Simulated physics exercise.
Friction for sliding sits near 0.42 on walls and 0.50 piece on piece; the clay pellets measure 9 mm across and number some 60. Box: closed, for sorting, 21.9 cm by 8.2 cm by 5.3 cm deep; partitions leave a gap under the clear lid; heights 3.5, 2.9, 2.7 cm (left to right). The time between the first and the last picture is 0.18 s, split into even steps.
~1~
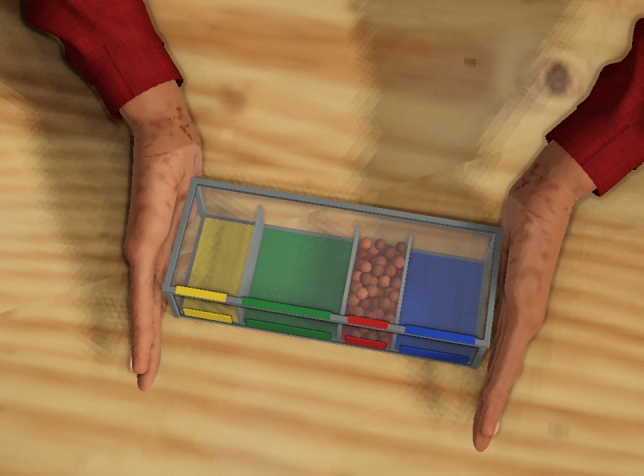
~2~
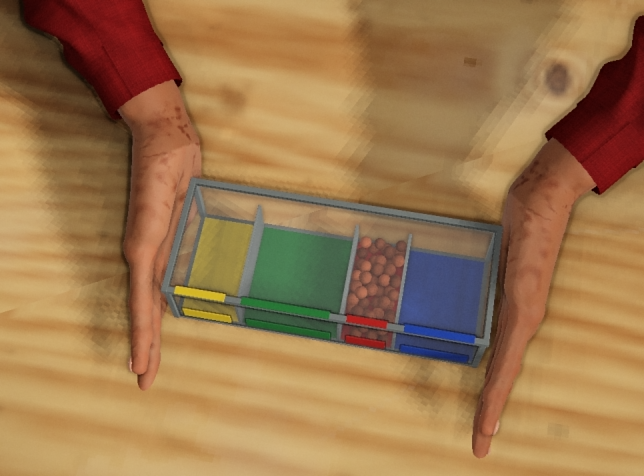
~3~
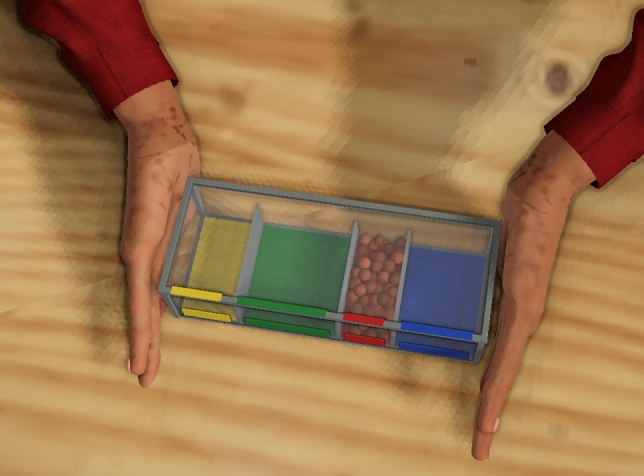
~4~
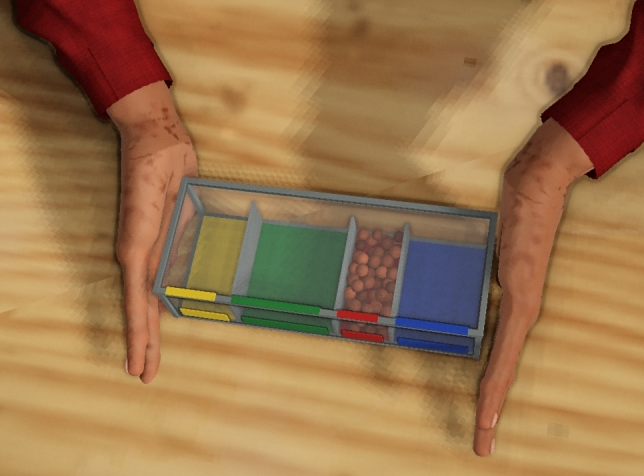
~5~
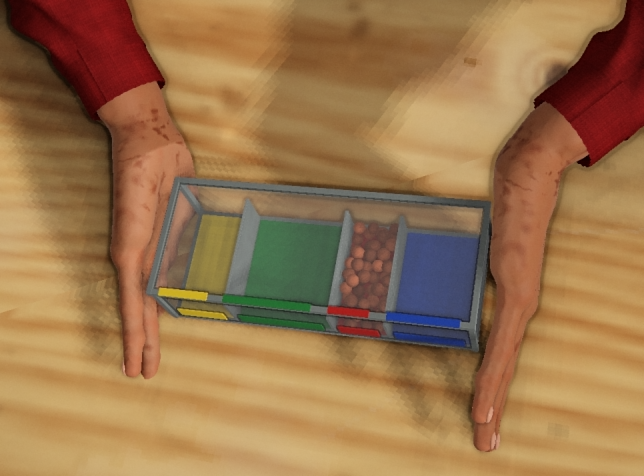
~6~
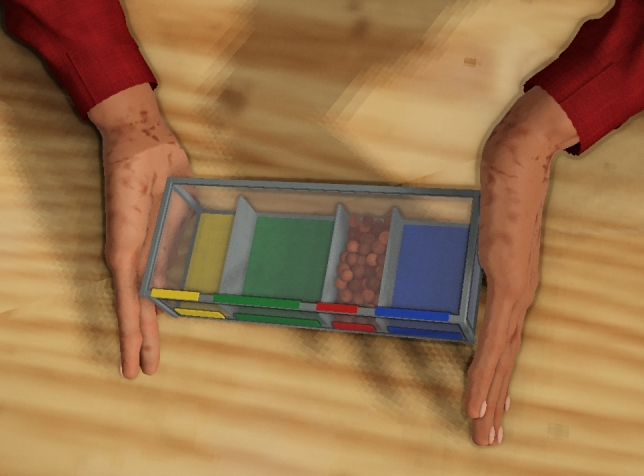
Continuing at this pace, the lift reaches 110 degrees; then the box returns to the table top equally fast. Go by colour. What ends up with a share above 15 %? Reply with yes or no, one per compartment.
Red no, blue no, green yes, yellow yes.
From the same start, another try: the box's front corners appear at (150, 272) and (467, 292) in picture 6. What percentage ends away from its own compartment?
I'd put it at about 100 per cent.
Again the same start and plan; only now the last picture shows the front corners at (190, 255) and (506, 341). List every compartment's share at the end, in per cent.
In the end red holds 0 %, blue holds 100 %, green holds 0 % and yellow holds 0 %.
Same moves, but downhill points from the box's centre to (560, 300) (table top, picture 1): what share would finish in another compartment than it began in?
100 %.
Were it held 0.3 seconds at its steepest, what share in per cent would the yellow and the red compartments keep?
In per cent: Yellow 55; red 0.
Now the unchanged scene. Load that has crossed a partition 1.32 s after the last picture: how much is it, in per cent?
Roughly 100 per cent.
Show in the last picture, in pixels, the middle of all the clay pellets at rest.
My guess is close to (226, 296).
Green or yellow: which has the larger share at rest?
Result: Yellow has more.
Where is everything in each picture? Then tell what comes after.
In the first frame, box tilt 0 degrees, front corners at (169, 287) and (484, 341); red 100 %.
In the second frame, box tilt 1 degrees, front corners at (168, 287) and (483, 340).
In the third frame, box tilt 3 degrees, front corners at (165, 288) and (481, 336).
In the fourth frame, box tilt 7 degrees, front corners at (160, 288) and (477, 331), lowest corner left front.
In the fifth frame, box tilt 11 degrees, front corners at (154, 289) and (470, 324), lowest corner left front.
In the sixth frame, box tilt 16 degrees, front corners at (147, 291) and (459, 317), lowest corner left front; red 100 %.
Then, 0.79 s after the last picture, tilt 110 degrees; red 55 %, green 40 %, yellow 5 %.
Then, 1.32 s after the last picture, tilt 49 degrees; green 45 %, yellow 55 %.
Then, 1.90 s after the last picture, tilt 0 degrees; green 45 %, yellow 55 %.
In the end, red 0 %, blue 0 %, green 45 %, yellow 55 %.
